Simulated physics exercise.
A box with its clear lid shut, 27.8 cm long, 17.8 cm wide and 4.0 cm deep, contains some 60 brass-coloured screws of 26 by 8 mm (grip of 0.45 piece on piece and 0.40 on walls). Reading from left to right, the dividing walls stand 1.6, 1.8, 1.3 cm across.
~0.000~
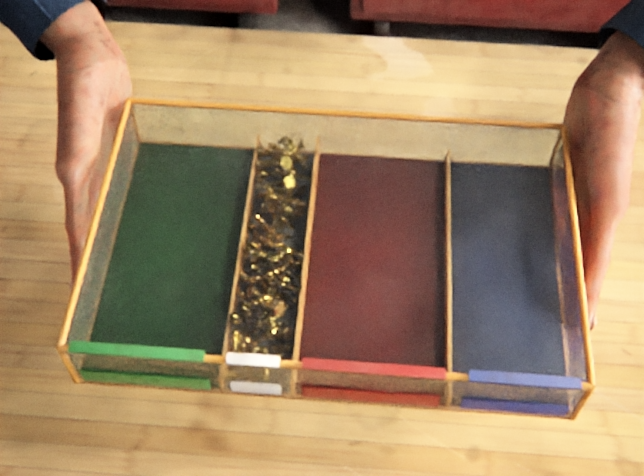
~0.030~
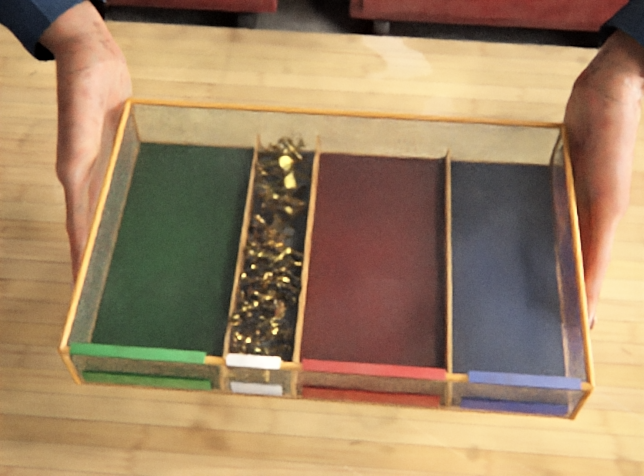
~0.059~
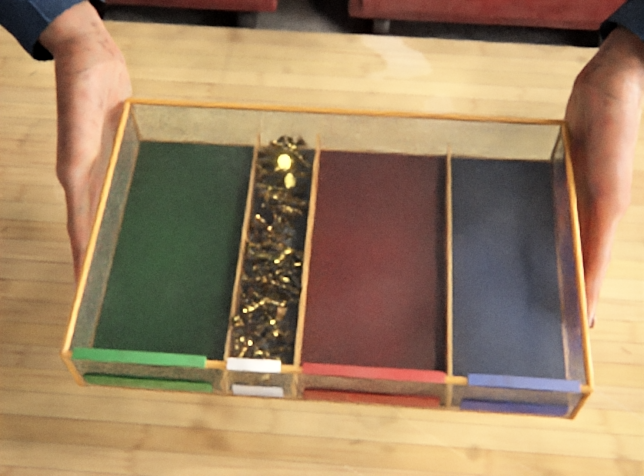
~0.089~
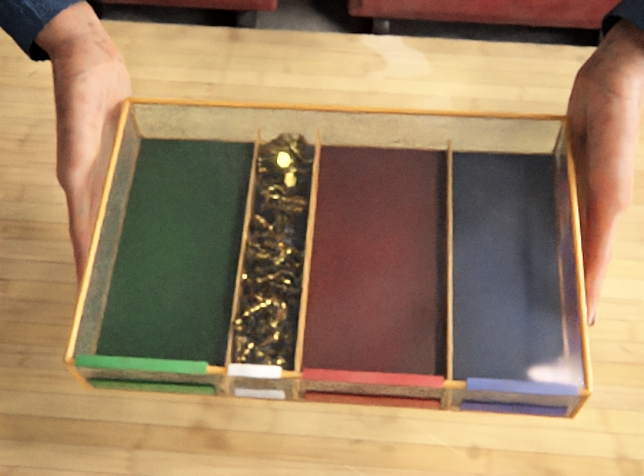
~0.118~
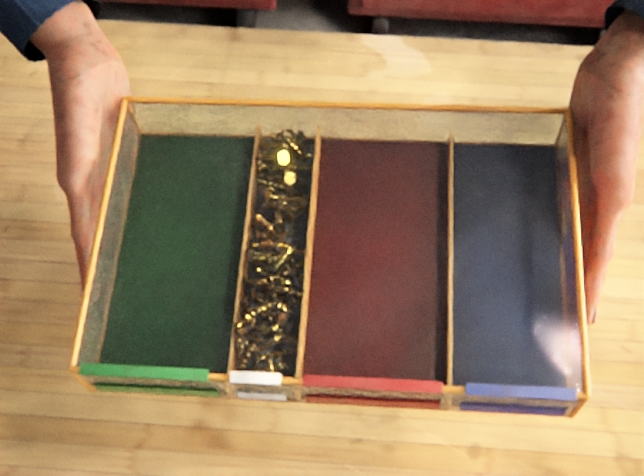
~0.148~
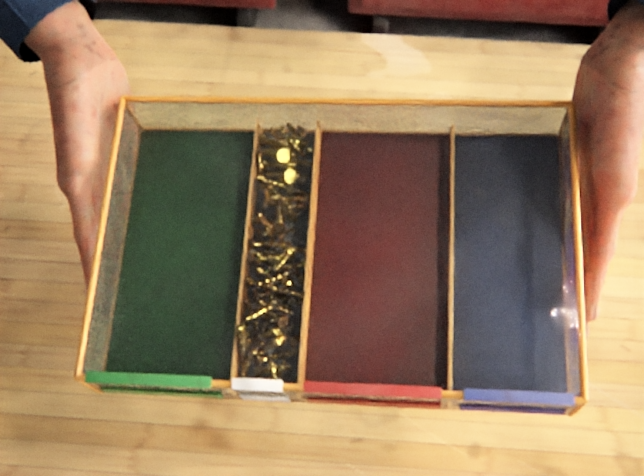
Above a pale wooden tabletop, two hands held a shallow, clear-lidded box with green, red and blue sections and brass-coloured screws in a narrow one, then tilted it slightly, lowering its front side.
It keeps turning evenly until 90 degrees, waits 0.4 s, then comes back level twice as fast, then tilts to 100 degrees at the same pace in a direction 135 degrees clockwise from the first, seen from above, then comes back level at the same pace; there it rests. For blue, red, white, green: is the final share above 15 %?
Blue: Below, red: Below, white: Above, green: Above.
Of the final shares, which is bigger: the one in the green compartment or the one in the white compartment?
Larger share at rest: In the green compartment.
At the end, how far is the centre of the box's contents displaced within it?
Around 8.0 centimetres.
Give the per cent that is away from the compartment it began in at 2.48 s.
I'd say roughly 55 percent at that instant.
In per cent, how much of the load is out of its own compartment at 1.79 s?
Displaced share at the given time: Approx. 20 %.
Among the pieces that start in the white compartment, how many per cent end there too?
I'd say around 40 per cent.
Then, at 1.04 s, tilt 90 degrees; red 5 %, white 80 %, green 15 %; middle of all pieces near (294, 294).
After 1.79 s, tilt 39 degrees; red 5 %, white 80 %, green 20 %; middle of all pieces near (244, 307).
After 2.48 s, tilt 70 degrees; red 5 %, white 45 %, green 50 %; middle of all pieces near (277, 301).
After 3.13 s, tilt 0 degrees; red 5 %, white 45 %, green 50 %; middle of all pieces near (234, 157).
By 3.6 s all is still; blue 0 %, red 5 %, white 45 %, green 50 %.
